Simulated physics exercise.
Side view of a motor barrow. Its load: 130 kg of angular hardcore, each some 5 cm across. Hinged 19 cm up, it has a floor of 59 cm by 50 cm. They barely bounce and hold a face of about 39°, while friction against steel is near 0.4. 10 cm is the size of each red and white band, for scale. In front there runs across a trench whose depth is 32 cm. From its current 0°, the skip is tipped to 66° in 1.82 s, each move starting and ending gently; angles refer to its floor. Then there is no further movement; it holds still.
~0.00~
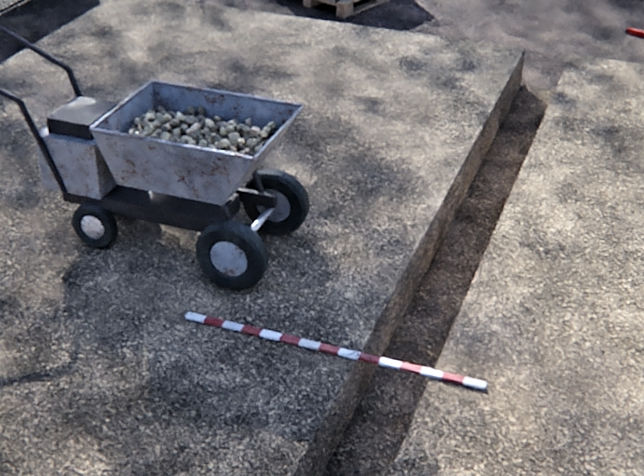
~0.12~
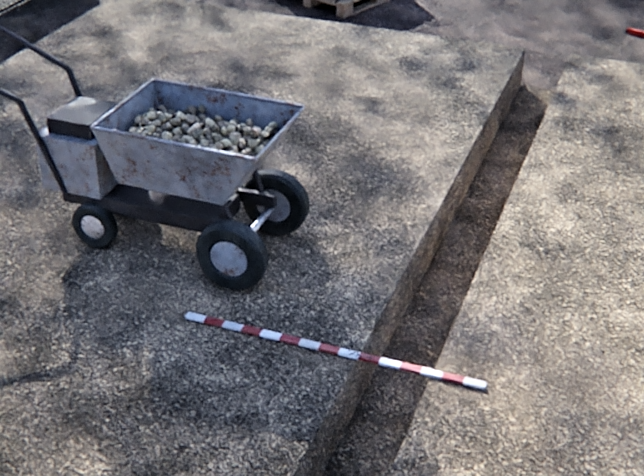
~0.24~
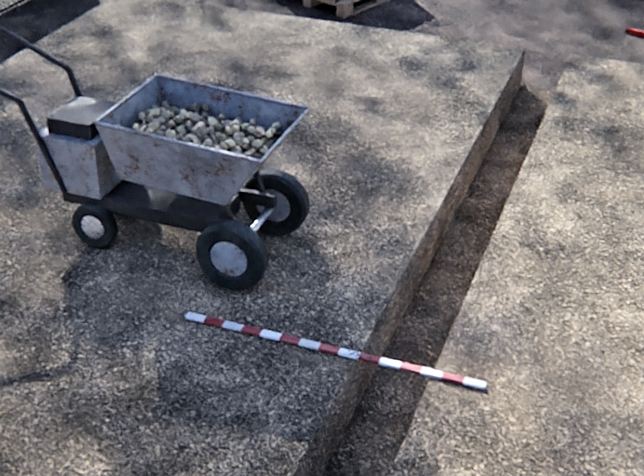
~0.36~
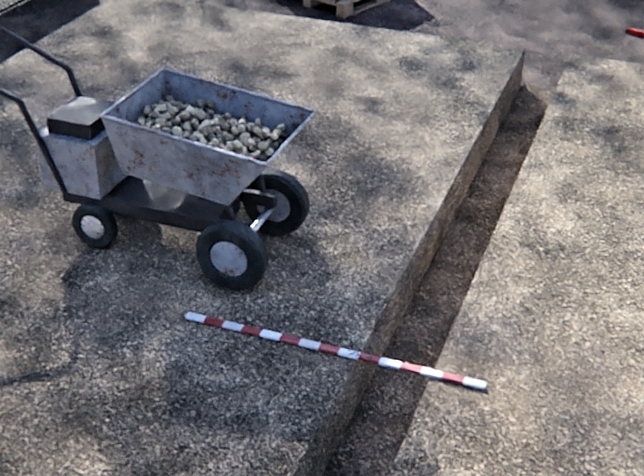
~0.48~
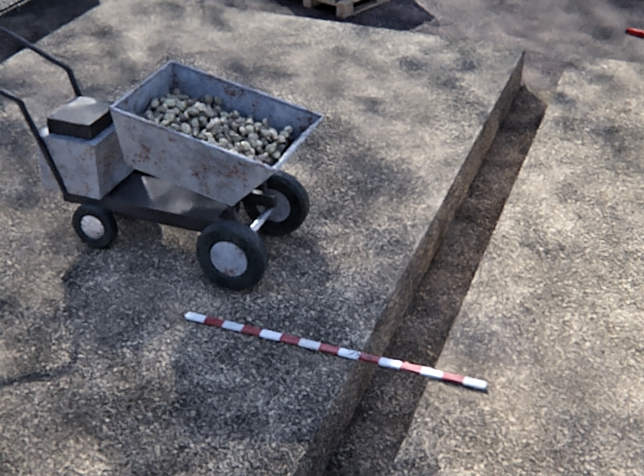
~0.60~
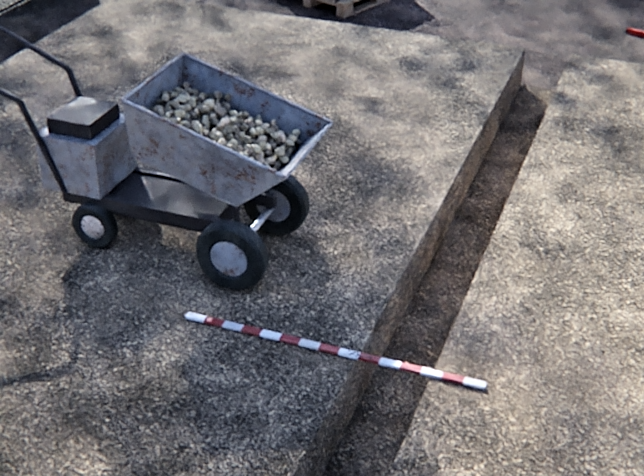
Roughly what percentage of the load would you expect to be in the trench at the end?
I'd expect around 26 per cent.
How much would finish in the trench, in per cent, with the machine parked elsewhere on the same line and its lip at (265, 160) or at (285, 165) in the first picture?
Some 40 and some 45 per cent, in that order.
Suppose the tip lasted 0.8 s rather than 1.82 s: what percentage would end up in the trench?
With that timing, about 45 per cent.
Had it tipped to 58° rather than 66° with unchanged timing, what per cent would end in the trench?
It comes out at about 5 percent.
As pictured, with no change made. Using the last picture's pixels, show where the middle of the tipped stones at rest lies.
Around (413, 334).
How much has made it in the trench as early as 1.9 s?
Close to 5 per cent at that time.
After 1.4 s the floor is at 55°; 100 % in the skip; the foremost stones are at (333, 220).
After 1.9 s the floor is at 66°; 92 % in the skip, 5 % short of the trench, 3 % in the trench; the foremost stones are at (427, 316).
After 2.3 s the floor is at 66°; 79 % in the skip, 10 % short of the trench, 12 % in the trench; the foremost stones are at (452, 350).
After 4.2 s the floor is at 66°; 59 % in the skip, 14 % short of the trench, 26 % in the trench; the foremost stones are at (450, 357).
